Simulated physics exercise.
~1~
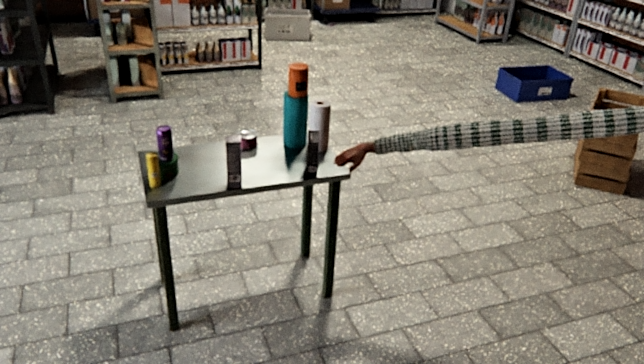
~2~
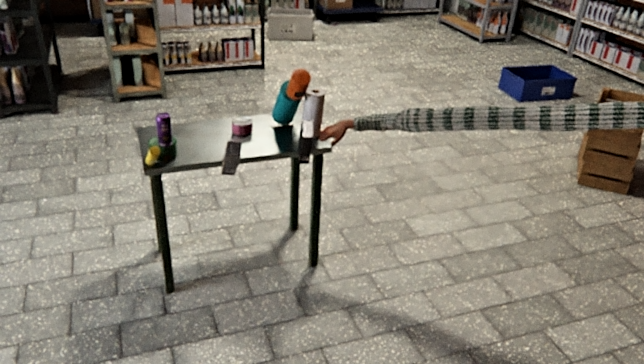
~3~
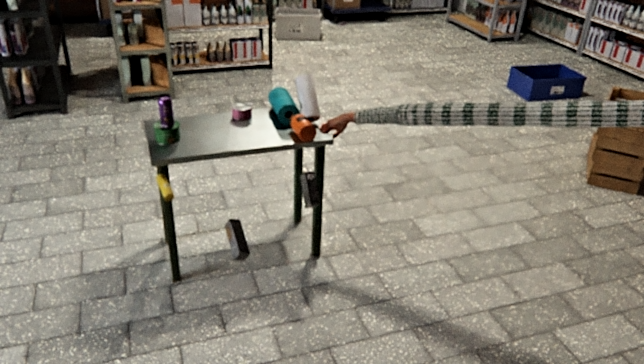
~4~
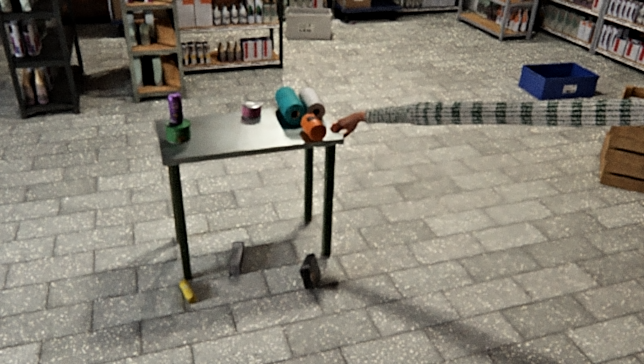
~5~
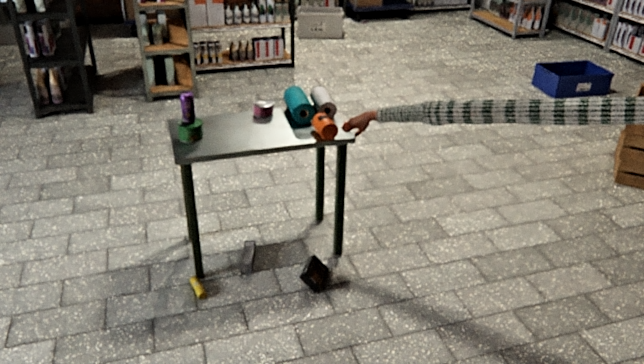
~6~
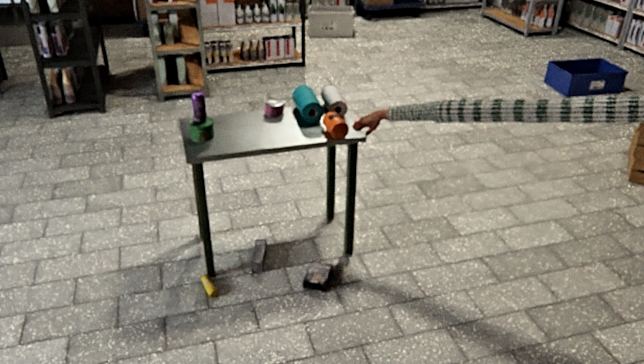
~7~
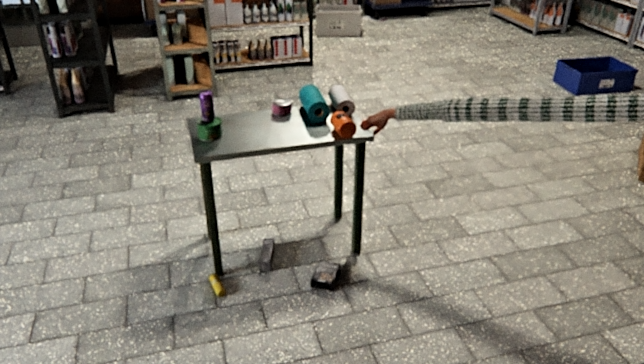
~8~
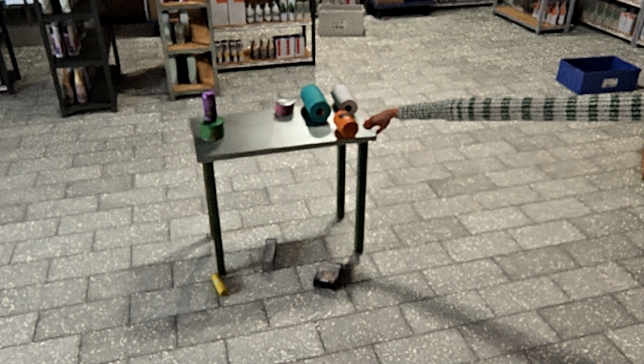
We see a patterned-sleeved arm reach to a small table of containers as the table shifts and they topple; a yellow item and two dark ones fall to the floor, while turquoise, orange and white ones lie on top and three others stay near their places.
